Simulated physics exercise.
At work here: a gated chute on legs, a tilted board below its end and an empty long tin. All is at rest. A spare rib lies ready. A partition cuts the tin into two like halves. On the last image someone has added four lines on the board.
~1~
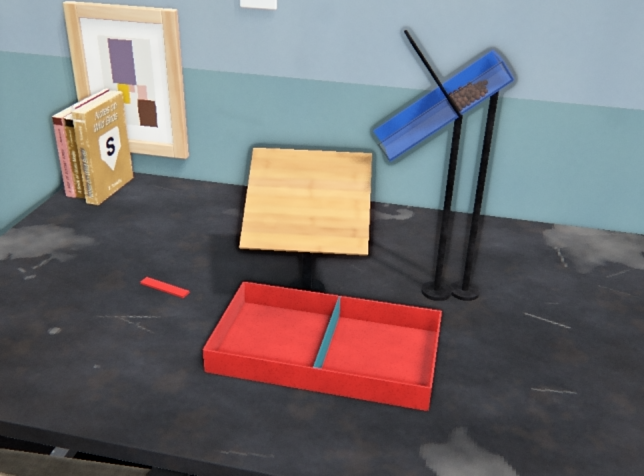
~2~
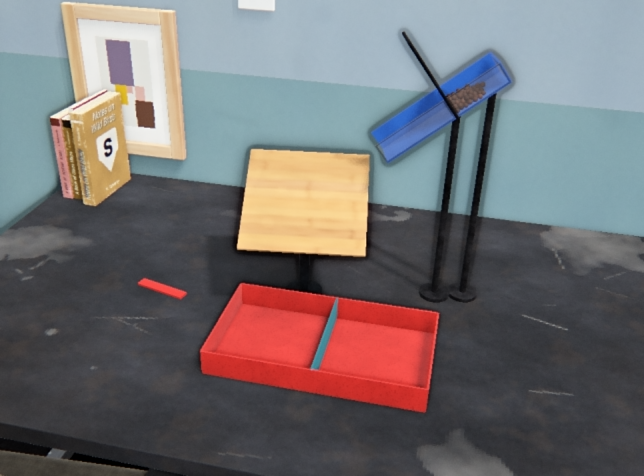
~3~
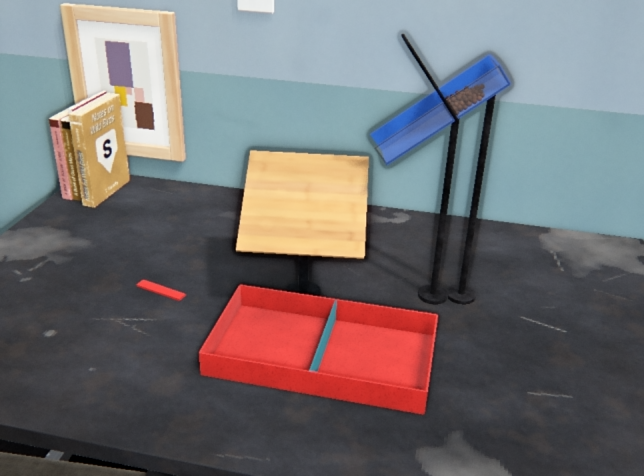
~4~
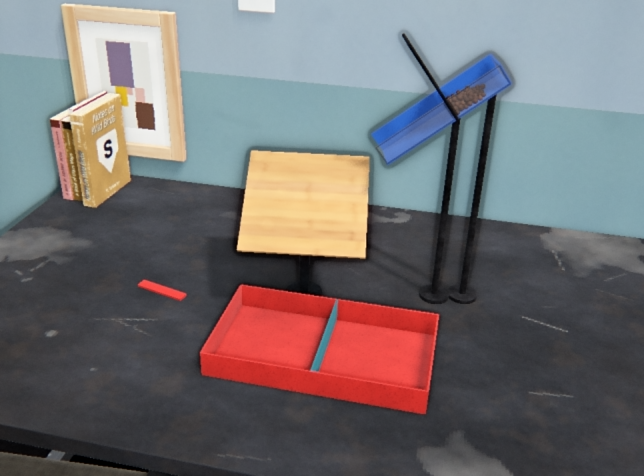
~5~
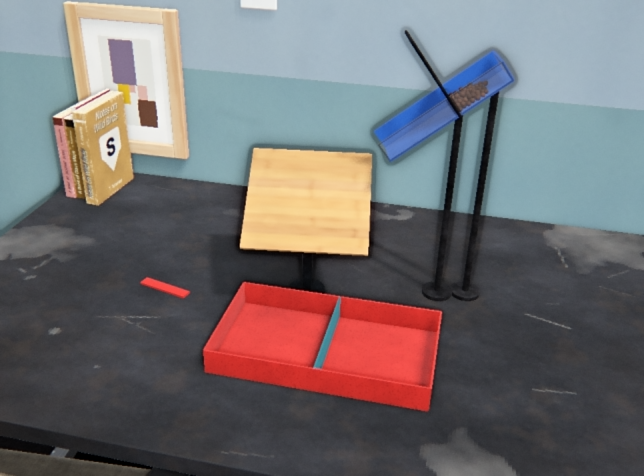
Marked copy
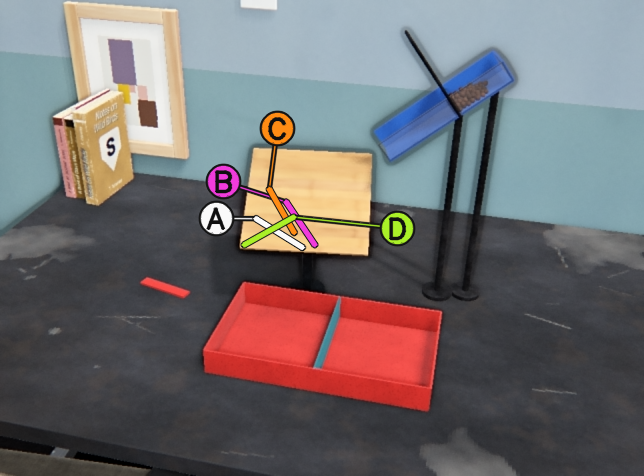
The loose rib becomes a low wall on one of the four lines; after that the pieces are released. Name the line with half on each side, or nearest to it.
It is B.
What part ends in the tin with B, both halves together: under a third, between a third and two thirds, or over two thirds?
Over two thirds.
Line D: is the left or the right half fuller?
The left half.
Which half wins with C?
The left half.
On the marked copy, line A from (255, 218) to (302, 247); line B from (286, 201) to (314, 244); line C from (269, 189) to (294, 232); line D from (293, 217) to (244, 244).
For line A, of what is caught, almost all in the left half, about a tenth in the right.
For line B, of what is caught, roughly half in the left half, roughly half in the right.
For line C, of what is caught, almost all in the left half, about a tenth in the right.
For line D, of what is caught, almost all in the left half, about a tenth in the right.
